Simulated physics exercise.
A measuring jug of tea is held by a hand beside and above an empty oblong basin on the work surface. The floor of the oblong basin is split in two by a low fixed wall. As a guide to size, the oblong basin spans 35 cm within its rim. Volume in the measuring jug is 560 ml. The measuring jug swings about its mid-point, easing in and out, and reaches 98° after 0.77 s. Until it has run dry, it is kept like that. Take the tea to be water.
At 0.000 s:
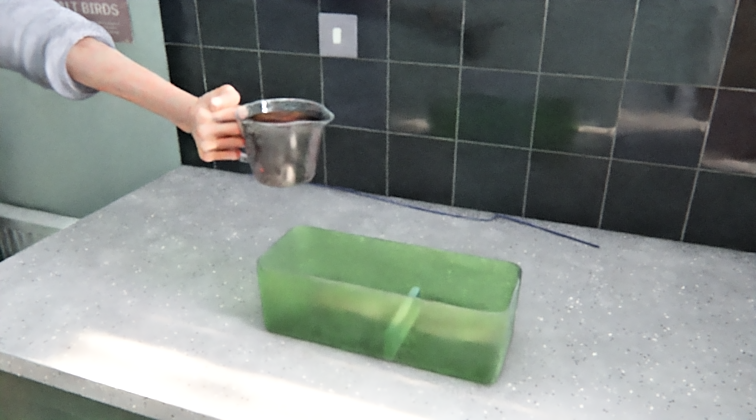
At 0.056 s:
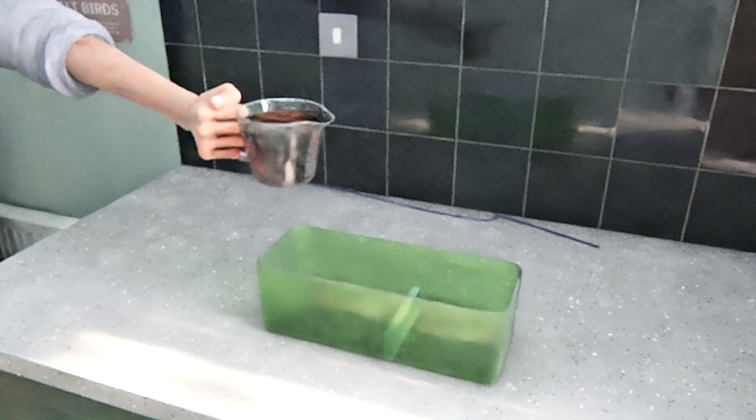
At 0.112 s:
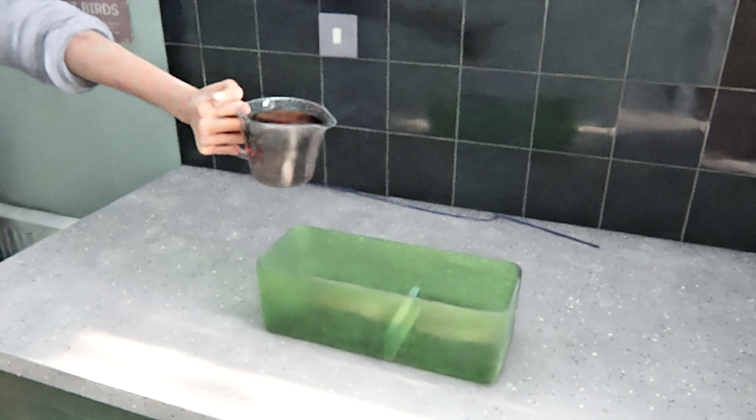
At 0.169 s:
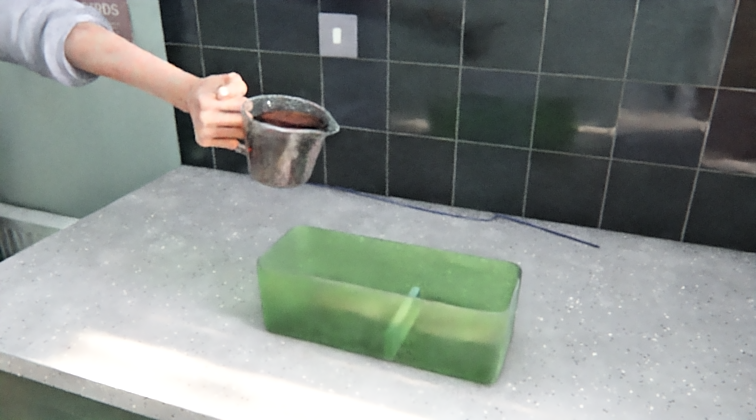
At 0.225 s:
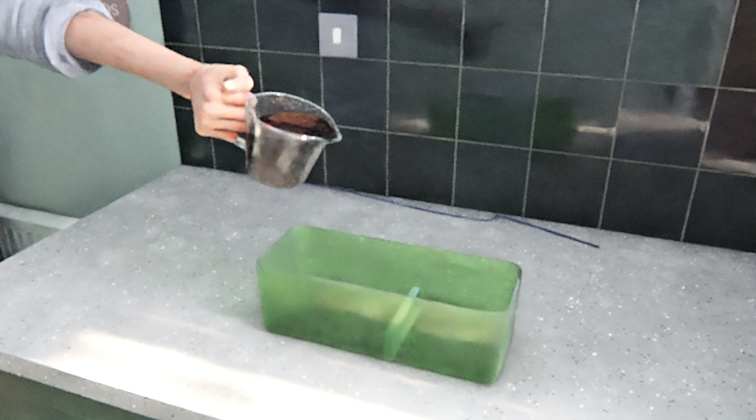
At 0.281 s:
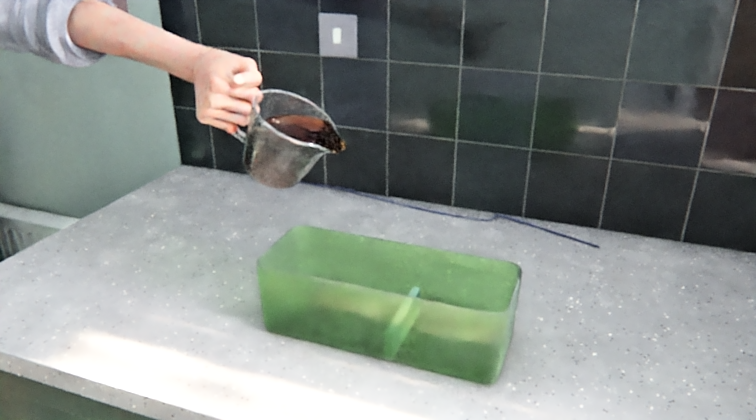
To begin with, a hand holds a measuring jug of dark tea almost level, above an empty green oblong basin on a speckled grey work surface. The hand then tilts the jug to the right, slowly at first and then more steeply, until the tea reaches the lip.
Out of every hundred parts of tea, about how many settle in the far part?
About 5 out of 100.
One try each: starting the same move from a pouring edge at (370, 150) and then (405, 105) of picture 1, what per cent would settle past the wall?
I'd expect close to 45 per cent and then close to 90 per cent.
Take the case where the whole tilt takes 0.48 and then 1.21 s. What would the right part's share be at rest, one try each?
I'd say 5 percent on the first go, 5 percent on the next.
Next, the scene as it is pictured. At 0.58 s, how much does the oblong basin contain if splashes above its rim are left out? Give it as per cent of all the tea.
Near 24 in a hundred.
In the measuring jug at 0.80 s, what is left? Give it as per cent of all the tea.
Share remaining: Approx. 7 %.
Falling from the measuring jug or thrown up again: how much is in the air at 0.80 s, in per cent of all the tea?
Around 14 percent of it is airborne.
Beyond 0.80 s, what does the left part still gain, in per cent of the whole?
Near 14 in a hundred.
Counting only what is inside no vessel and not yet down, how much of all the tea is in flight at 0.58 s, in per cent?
Near 32 per cent at that time.
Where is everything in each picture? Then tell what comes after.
It leans 0°; its right rim is at (333, 119); the tea meets the walls at (249, 116) and (321, 125); the oblong basin's rim runs from (276, 244) to (515, 291); the wall's top is at (404, 310), in the first picture.
It leans 1°; its right rim is at (333, 120); the tea meets the walls at (250, 116) and (321, 126), in the second picture.
It leans 5°; its right rim is at (335, 124); the tea meets the walls at (251, 115) and (323, 127), in the third picture.
It leans 11°; its right rim is at (338, 131); the tea meets the walls at (254, 117) and (327, 130), in the fourth picture.
It leans 19°; its right rim is at (340, 140); the tea meets the walls at (256, 119) and (334, 133), in the fifth picture.
It leans 29°; its right rim is at (342, 150); the tea meets the walls at (257, 123) and (337, 141); 2 per cent is over the edge, in the sixth picture.
Then, 0.58 s in, the tilt is 84° and 44 per cent is still to pour, 24 is left of the wall and 0 right of it.
Then, 0.80 s in, the tilt is 98° and 7 per cent is still to pour, 77 is left of the wall and 1 right of it.
Then, 1.02 s in, the tilt is 98° and 0 per cent is still to pour, 90 is left of the wall and 4 right of it.
Then, 1.27 s in, the tilt is 98° and 0 per cent is still to pour, 91 is left of the wall and 5 right of it.
Finally, 91 per cent lies left of the wall, 5 right of it and 4 outside.
